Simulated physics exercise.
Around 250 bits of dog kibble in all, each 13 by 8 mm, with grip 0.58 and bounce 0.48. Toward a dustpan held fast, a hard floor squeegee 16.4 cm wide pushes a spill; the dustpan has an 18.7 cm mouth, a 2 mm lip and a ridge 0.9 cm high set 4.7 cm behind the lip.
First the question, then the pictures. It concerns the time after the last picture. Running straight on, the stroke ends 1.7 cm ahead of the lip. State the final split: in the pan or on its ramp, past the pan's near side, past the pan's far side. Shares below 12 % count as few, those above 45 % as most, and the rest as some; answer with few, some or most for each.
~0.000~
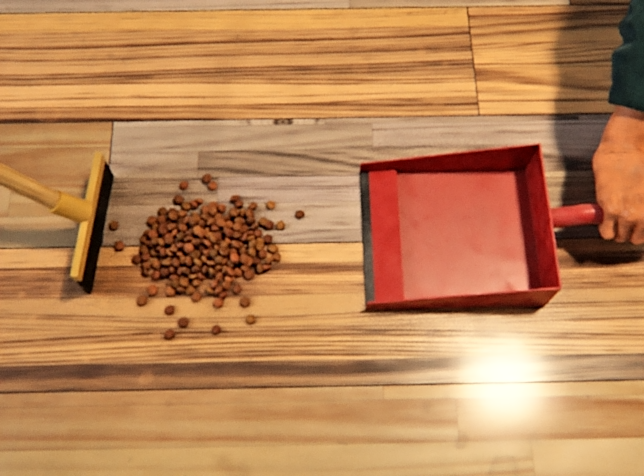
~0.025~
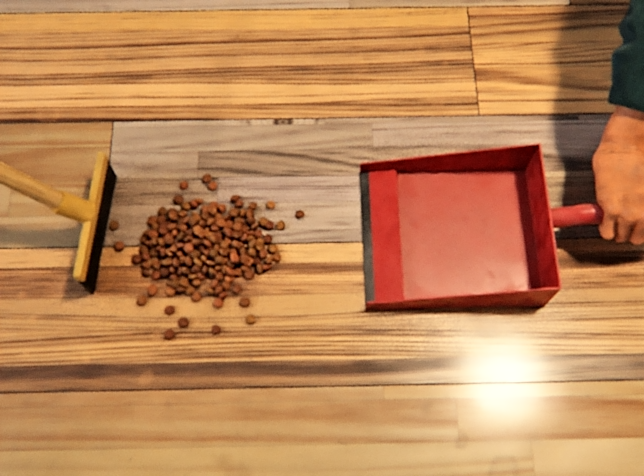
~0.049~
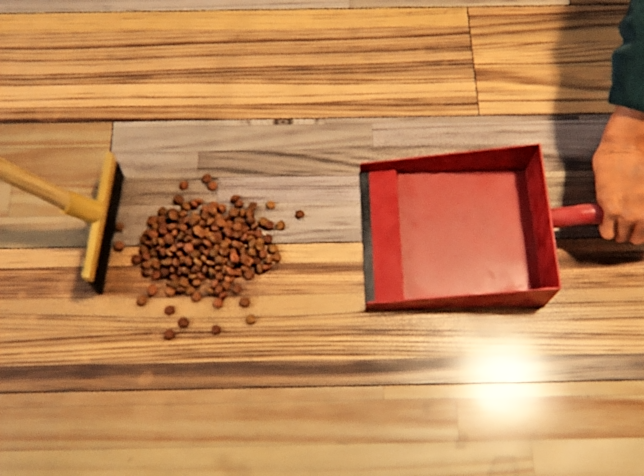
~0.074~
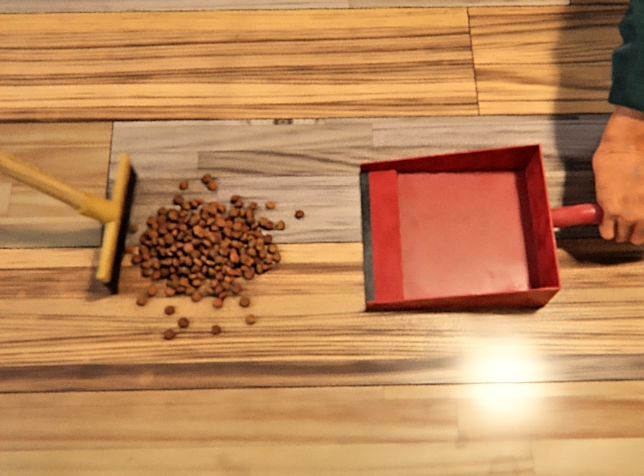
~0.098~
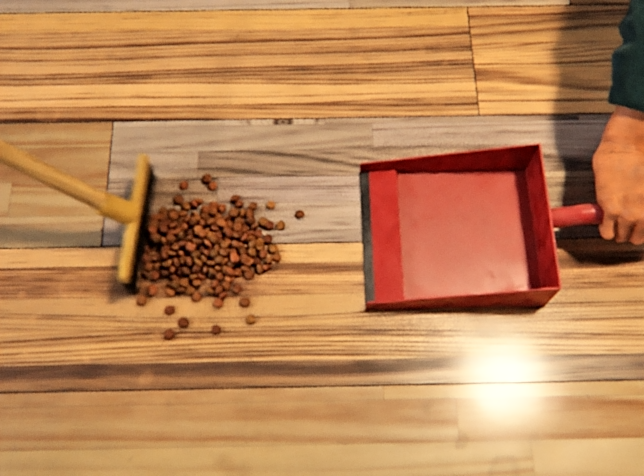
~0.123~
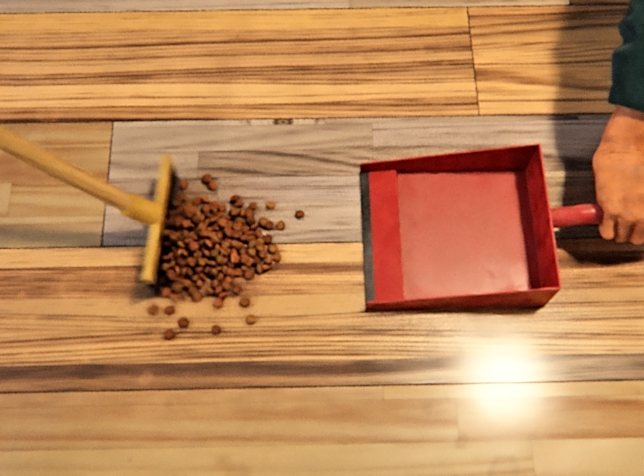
Final split: In the pan or on its ramp: Most; past the pan's near side: Some; past the pan's far side: Few.
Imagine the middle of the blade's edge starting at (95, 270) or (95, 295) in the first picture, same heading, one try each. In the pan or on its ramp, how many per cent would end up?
Close to 55 in a hundred, then close to 35 in a hundred.
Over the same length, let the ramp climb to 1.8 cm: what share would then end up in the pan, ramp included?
Estimate: About 50 in a hundred.
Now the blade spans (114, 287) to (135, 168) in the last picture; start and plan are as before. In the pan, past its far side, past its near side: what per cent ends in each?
You'd see pan at 30, far at 0 and near at 30.
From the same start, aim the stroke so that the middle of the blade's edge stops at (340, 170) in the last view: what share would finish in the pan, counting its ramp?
That would come to near 25 percent.
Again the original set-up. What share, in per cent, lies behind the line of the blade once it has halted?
10 %.
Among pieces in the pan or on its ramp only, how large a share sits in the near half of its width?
60 per cent.
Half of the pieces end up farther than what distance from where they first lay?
That distance is close to 24 cm.
Then, at 0.23 s, middle of the blade 13 cm from the lip; 0 % over the lip, far side 0 %, near side 10 %.
After 0.31 s, middle of the blade 4 cm from the lip; 10 % over the lip, far side 5 %, near side 15 %.
After 0.52 s, middle of the blade 2 cm from the lip; 60 % over the lip, far side 5 %, near side 20 %.
At rest (1.3 s), pan 60 %, near side 20 %, far side 5 %, in front of the lip or behind the blade 15 %.
